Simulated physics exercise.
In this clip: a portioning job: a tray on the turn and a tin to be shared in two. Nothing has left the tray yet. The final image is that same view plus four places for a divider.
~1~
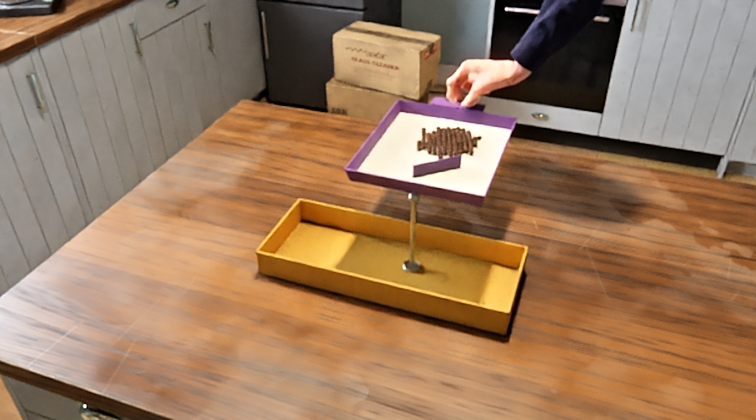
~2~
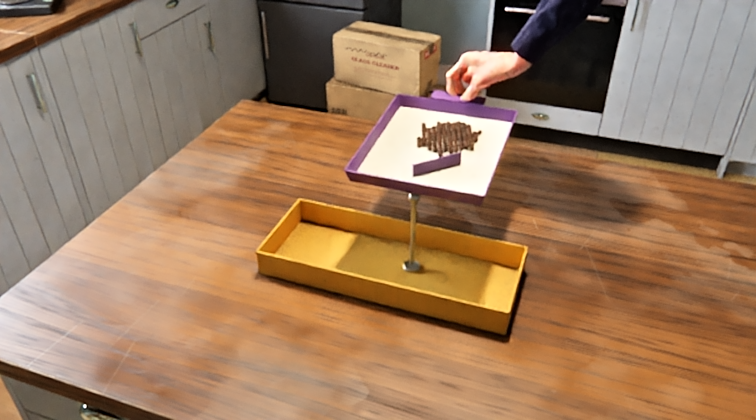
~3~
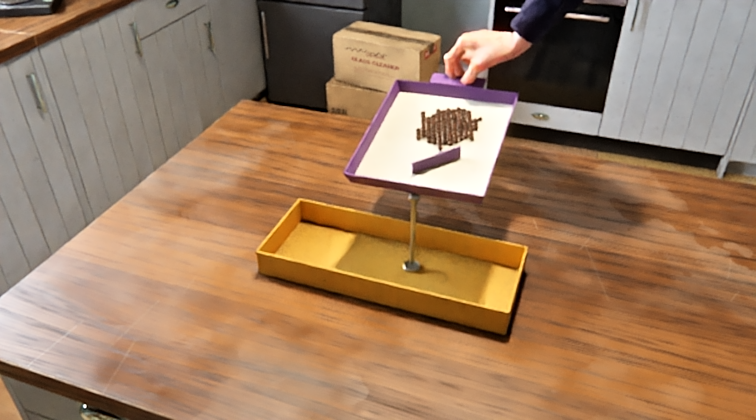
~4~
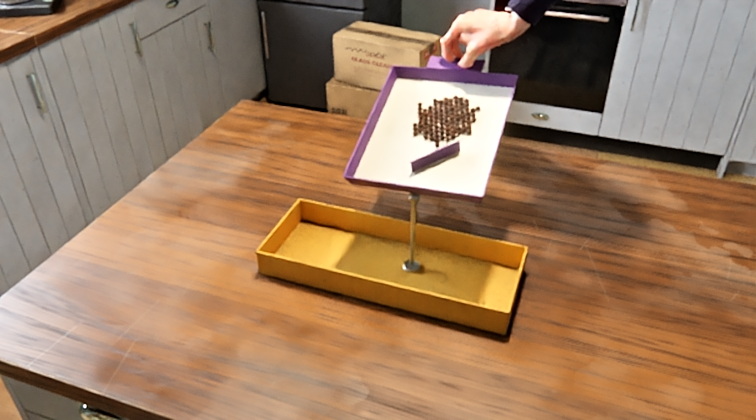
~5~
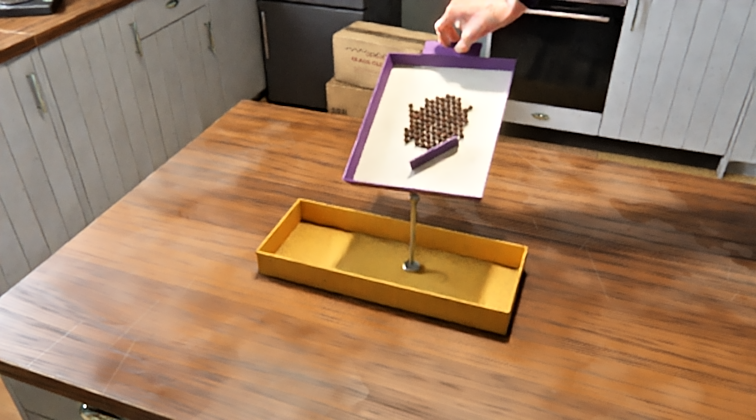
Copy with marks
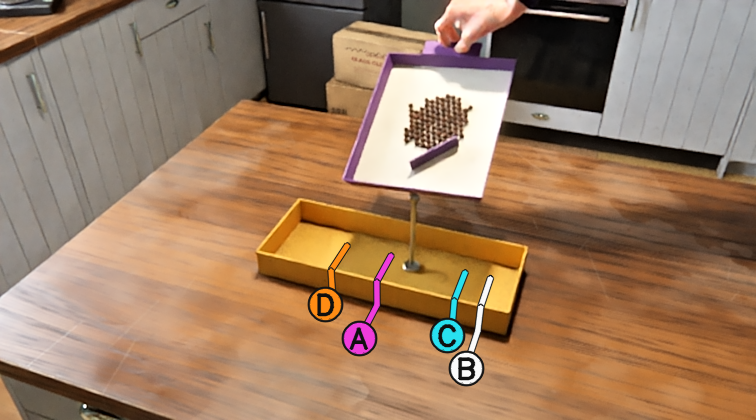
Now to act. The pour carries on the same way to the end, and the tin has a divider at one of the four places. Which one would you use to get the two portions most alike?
Go for D.
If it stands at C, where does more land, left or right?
The left side.
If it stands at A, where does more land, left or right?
Left.
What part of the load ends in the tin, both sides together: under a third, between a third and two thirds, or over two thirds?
About that: Over two thirds.
On the marked copy, line A crosses the front rim at (377, 280); line B crosses the front rim at (481, 305); line C crosses the front rim at (454, 299); line D crosses the front rim at (331, 269).
Choosing A, of what is caught, all but a few on the left of the divider, only a few on the right.
Choosing B, of what is caught, the whole lot on the left of the divider, none at all on the right.
Choosing C, of what is caught, the whole lot on the left of the divider, none at all on the right.
Choosing D, of what is caught, close to a third on the left of the divider, close to two thirds on the right.
